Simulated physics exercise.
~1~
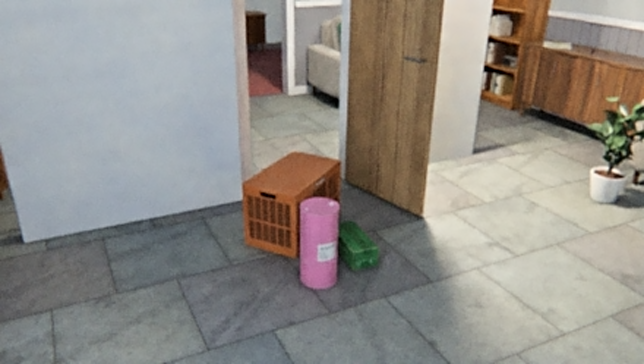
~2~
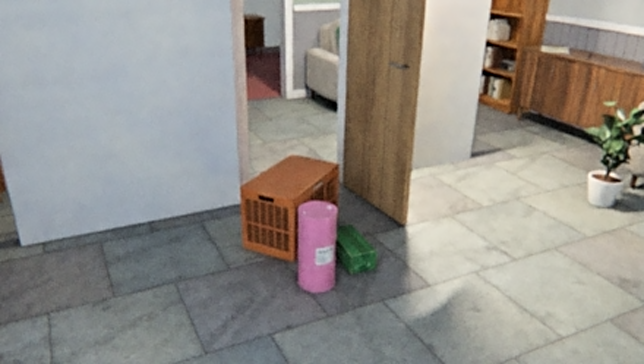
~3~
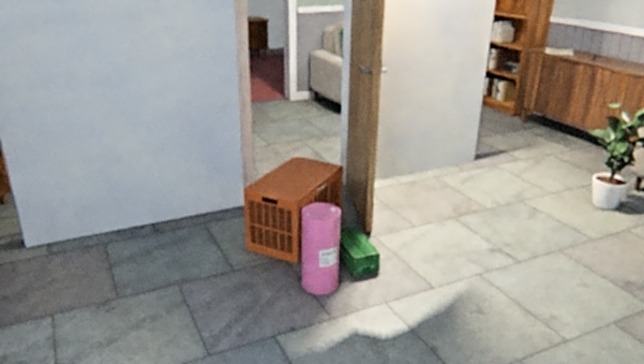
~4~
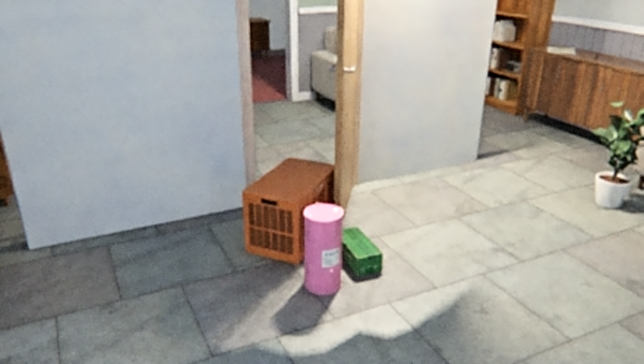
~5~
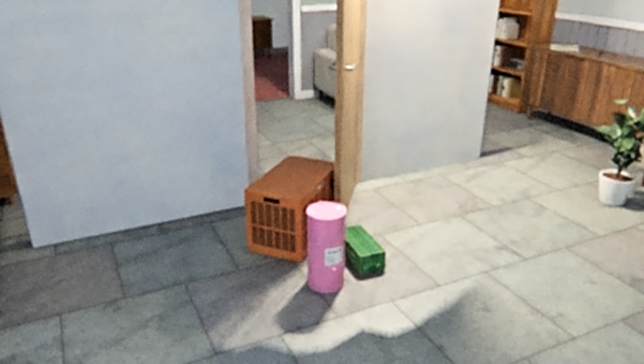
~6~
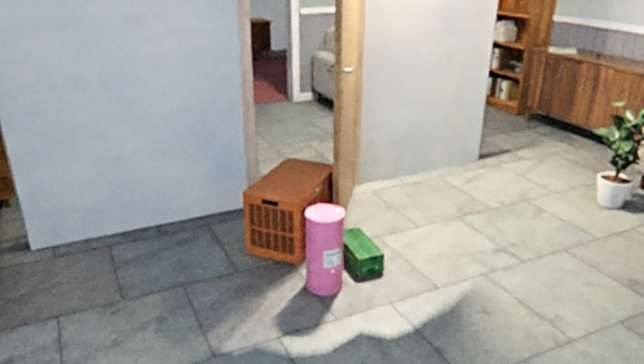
A wooden door swings slowly leftward from wide open in a pale-walled room with grey stone tiles, seen from slightly above by a gently swaying camera. On the floor by the doorway sit an orange slatted crate, a pink canister in front of it and a green parcel to the right, with a bookcase, cabinet and potted plant farther right. The door's broad face narrows as its handle side approaches the crate, until it is almost edge-on. There it jams behind the objects and stays partly open, while all three remain in place.
